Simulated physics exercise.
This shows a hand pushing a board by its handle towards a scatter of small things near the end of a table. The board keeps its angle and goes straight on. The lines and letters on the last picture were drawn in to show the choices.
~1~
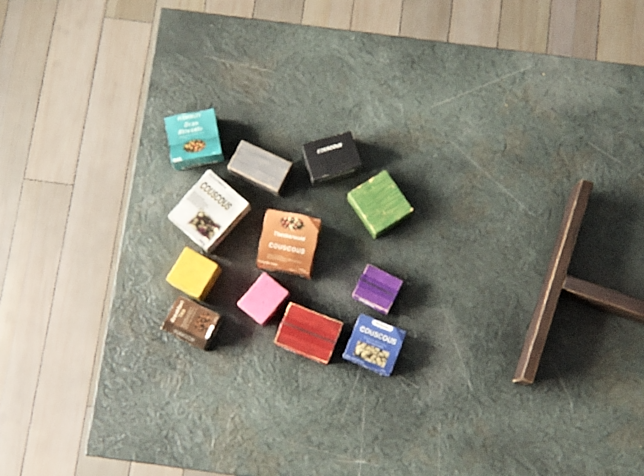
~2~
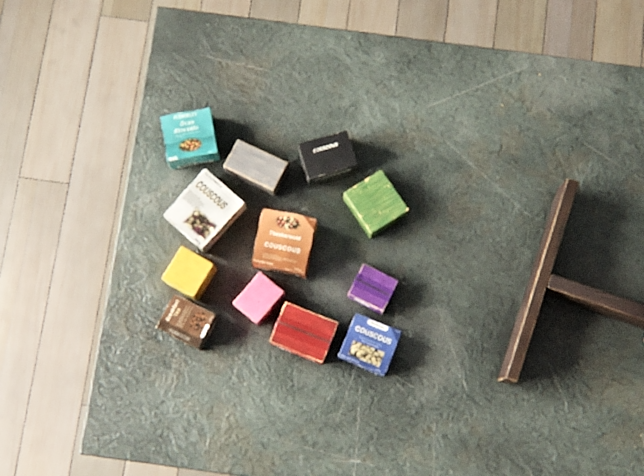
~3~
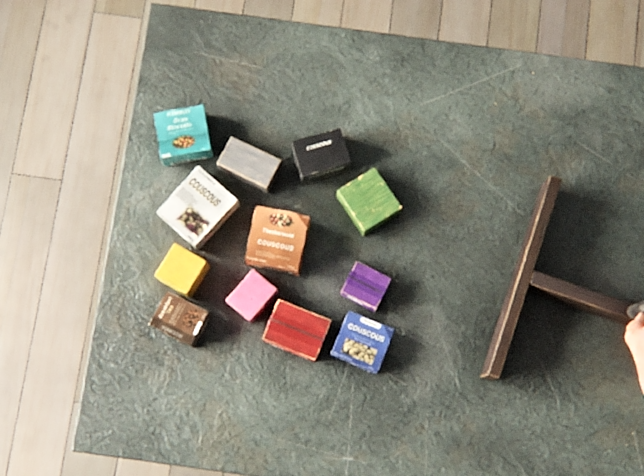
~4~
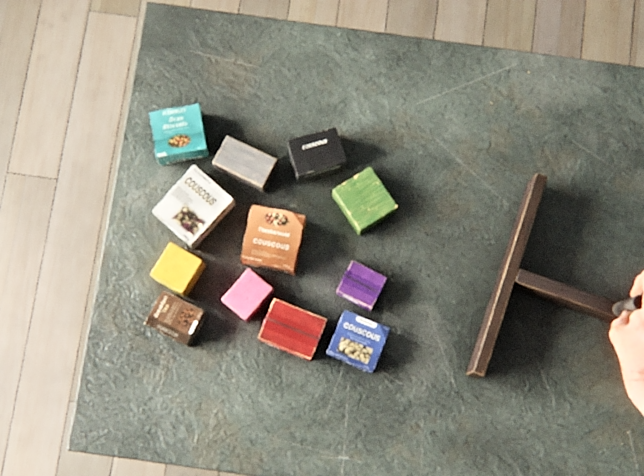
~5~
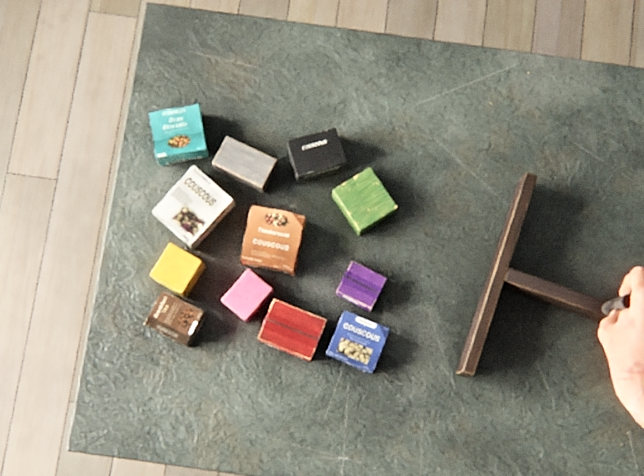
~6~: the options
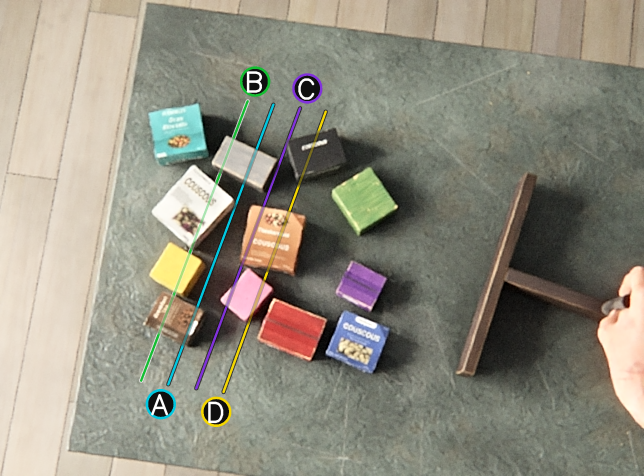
A hand comes into view at the right edge, gripping the handle of a dark brown T-shaped board on a mottled grey-green table, seen from above over a pale plank floor. To the left sit small boxes and blocks, turquoise, grey and black above white, orange-brown and green, with yellow, pink, purple, brown, red and blue below. The board slides steadily left towards them without touching, while the view drifts slightly right.
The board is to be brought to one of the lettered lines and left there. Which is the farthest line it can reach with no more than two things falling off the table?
A is the last line within the limit.
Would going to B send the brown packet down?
By then, yes.
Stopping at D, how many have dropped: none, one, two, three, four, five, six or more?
In all, none.
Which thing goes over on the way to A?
The brown packet.
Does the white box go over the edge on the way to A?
By then, no.
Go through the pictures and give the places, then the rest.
Grey block (260, 168); black packet (332, 159); red box (309, 334), in the first picture.
Board (543, 278); turquoise packet (191, 139), in the second picture.
Board (525, 275); pink block (252, 296), in the third picture.
Board (511, 273); purple box (361, 286), in the fourth picture.
Board (501, 272); white box (194, 208); yellow block (178, 270); green block (364, 201), in the fifth picture.
On the marked copy, A at (222, 241); B at (196, 238); C at (249, 245); D at (276, 248).
Taking A. A third of the way, board (400, 258); blue packet (339, 339); red box (285, 329).
Two thirds of the way, board (301, 245); brown packet (132, 312); yellow block (149, 239).
When it is over, board (224, 234); brown packet over the edge; yellow block (110, 230); one fallen.
As for the rest, B drops five; C is within the limit but short; D is within the limit but short.
